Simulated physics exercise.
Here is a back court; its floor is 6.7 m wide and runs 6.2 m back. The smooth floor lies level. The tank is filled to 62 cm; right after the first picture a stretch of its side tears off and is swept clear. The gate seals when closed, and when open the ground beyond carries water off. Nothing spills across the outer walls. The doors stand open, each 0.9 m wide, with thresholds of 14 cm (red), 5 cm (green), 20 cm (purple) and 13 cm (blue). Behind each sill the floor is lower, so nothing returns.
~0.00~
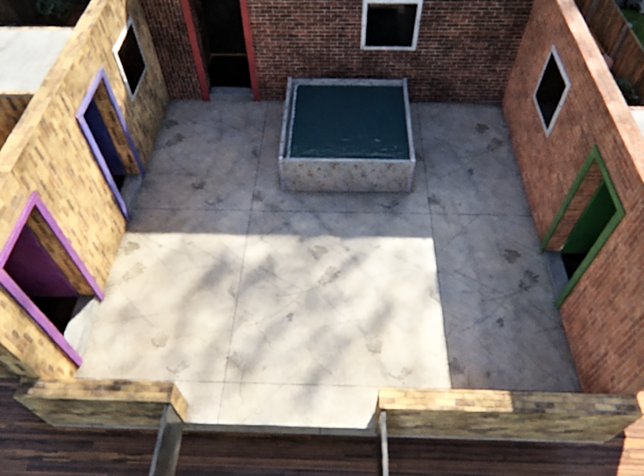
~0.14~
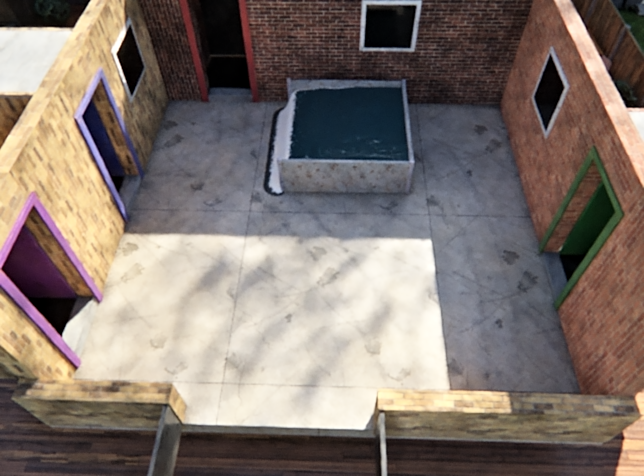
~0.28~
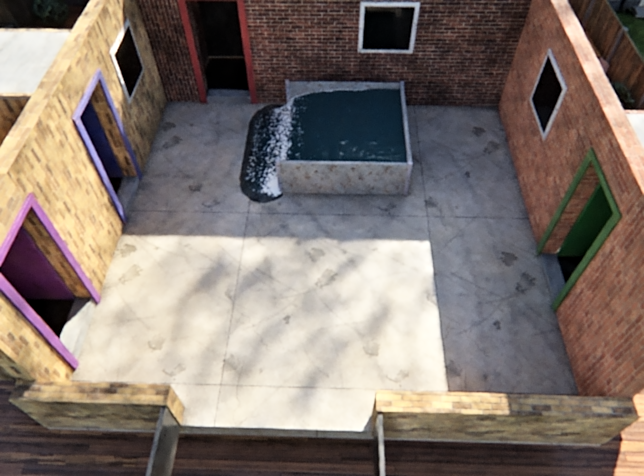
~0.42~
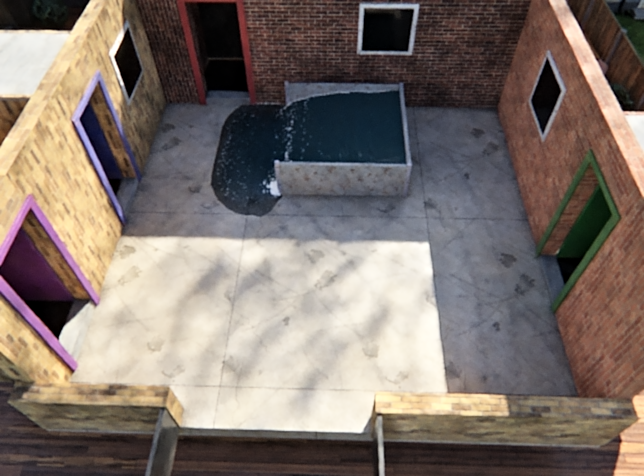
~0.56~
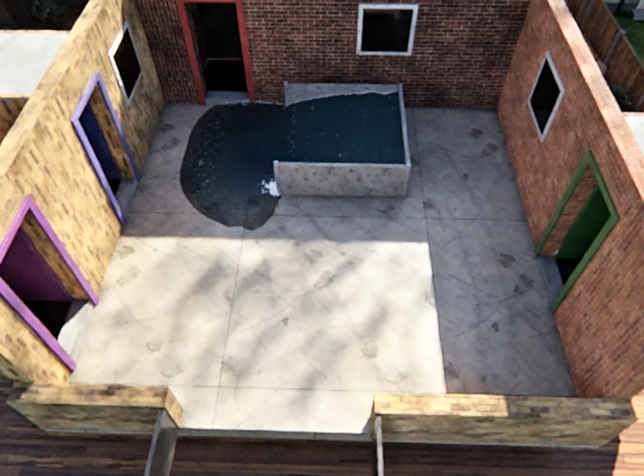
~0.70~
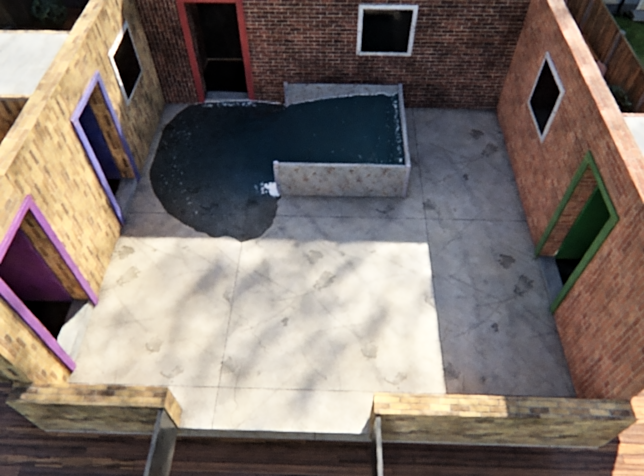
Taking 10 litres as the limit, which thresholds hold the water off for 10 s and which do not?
The water let in: At the red door it exceeds the limit; at the green door it does not reach the limit; at the purple door it stays under the limit; at the blue door it exceeds the limit.
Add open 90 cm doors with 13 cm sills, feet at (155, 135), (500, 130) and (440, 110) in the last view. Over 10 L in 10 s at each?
In turn: Over, not over, below.
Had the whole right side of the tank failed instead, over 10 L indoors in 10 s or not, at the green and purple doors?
Then: Green past it, purple not over.
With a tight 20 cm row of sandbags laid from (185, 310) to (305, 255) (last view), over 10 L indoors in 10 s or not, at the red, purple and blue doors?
Then: Red past it, purple not over, blue over.
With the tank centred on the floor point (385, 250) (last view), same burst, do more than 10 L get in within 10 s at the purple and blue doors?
Then: Purple above, blue over.
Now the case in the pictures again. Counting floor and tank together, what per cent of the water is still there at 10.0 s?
Roughly 74 in a hundred.
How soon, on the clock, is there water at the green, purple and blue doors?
Green 7.5 s, purple 2.0 s, blue 0.9 s.
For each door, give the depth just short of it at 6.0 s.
In cm: Red 9, green 0, purple 15, blue 9.
After 1.4 s water covers 25 % of the floor and is deepest (46 cm) near (174, 107); red door 17 cm at the sill, 0 L in, green door not reached, purple door not reached, blue door 25 cm at the sill, 9 L in.
After 2.2 s water covers 30 % of the floor and is deepest (44 cm) near (165, 107); red door 24 cm at the sill, 6 L in, green door not reached, purple door 4 cm at the sill, 0 L in, blue door 29 cm at the sill, 55 L in.
After 3.5 s water covers 40 % of the floor and is deepest (28 cm) near (66, 391); red door 24 cm at the sill, 80 L in, green door not reached, purple door 9 cm at the sill, 0 L in, blue door 20 cm at the sill, 120 L in.
After 6.0 s water covers 65 % of the floor and is deepest (17 cm) near (61, 405); red door 9 cm at the sill, 104 L in, green door not reached, purple door 15 cm at the sill, 0 L in, blue door 9 cm at the sill, 133 L in.
After 10.0 s water covers 85 % of the floor and is deepest (10 cm) near (524, 418); red door 8 cm at the sill, 104 L in, green door 6 cm at the sill, 0 L in, purple door 7 cm at the sill, 0 L in, blue door 5 cm at the sill, 133 L in.
